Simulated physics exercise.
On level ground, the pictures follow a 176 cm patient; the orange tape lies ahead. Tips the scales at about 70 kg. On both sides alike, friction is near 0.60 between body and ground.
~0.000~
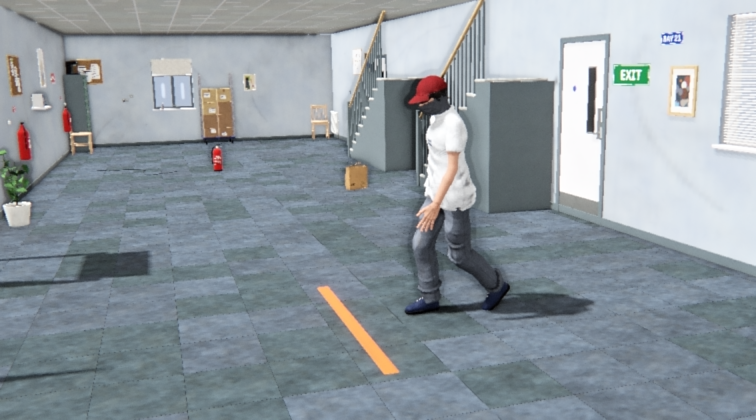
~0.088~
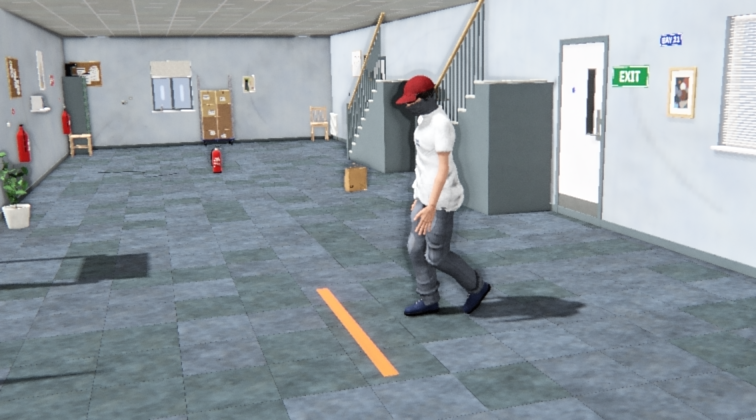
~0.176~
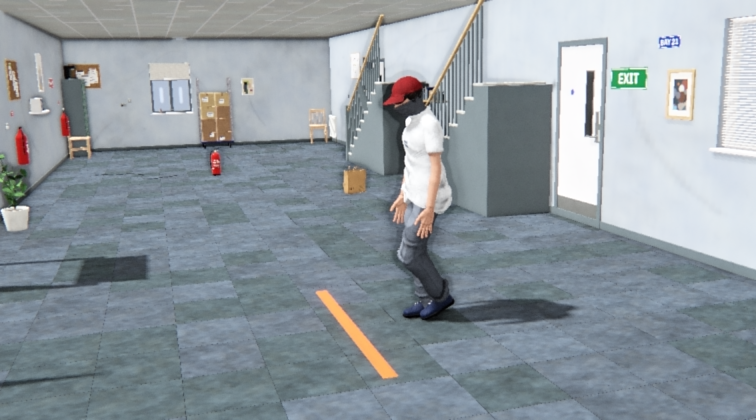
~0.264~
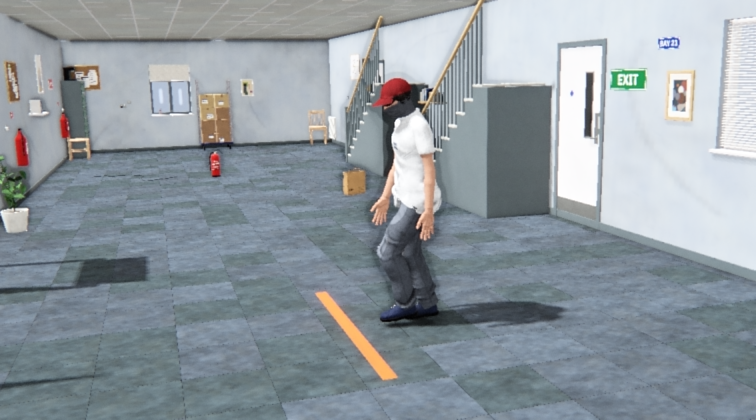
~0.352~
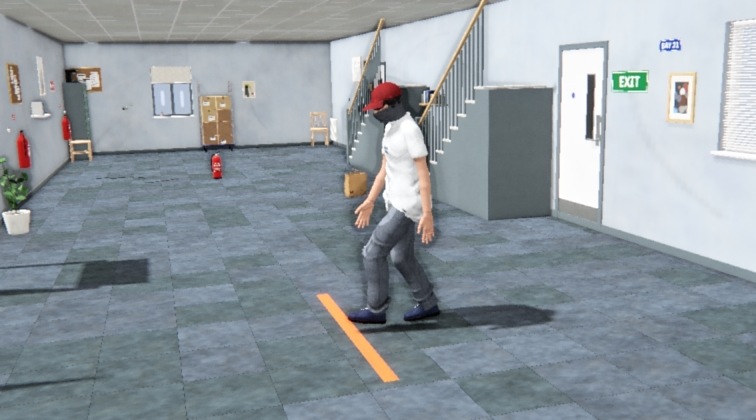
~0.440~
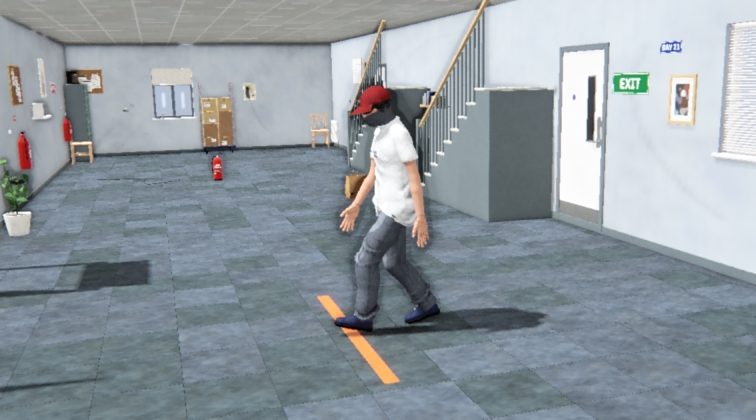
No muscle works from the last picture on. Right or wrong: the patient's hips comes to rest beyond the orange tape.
Right.
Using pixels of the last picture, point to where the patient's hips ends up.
Somewhere close to (336, 333).
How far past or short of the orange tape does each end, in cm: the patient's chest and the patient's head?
Patient's chest 50 past, patient's head 80 past.
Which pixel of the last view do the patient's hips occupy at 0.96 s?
At that moment it is roughly at (346, 279).
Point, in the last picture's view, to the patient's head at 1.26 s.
Near pixel (241, 340).
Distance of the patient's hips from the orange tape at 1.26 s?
Position: Approx. 20 cm past.
After 0.71 s the patient's hips are 13 cm short of the orange tape, near (368, 247) in the last picture's view; the patient's head 0 cm short of the orange tape.
After 0.96 s the patient's hips are 4 cm past the orange tape, near (346, 279) in the last picture's view; the patient's head 48 cm past the orange tape.
After 1.26 s the patient's hips are 21 cm past the orange tape, near (330, 315) in the last picture's view.
At rest, 2.8 s, patient's hips cross the orange tape; patient's head crosses the orange tape; patient's chest crosses the orange tape.
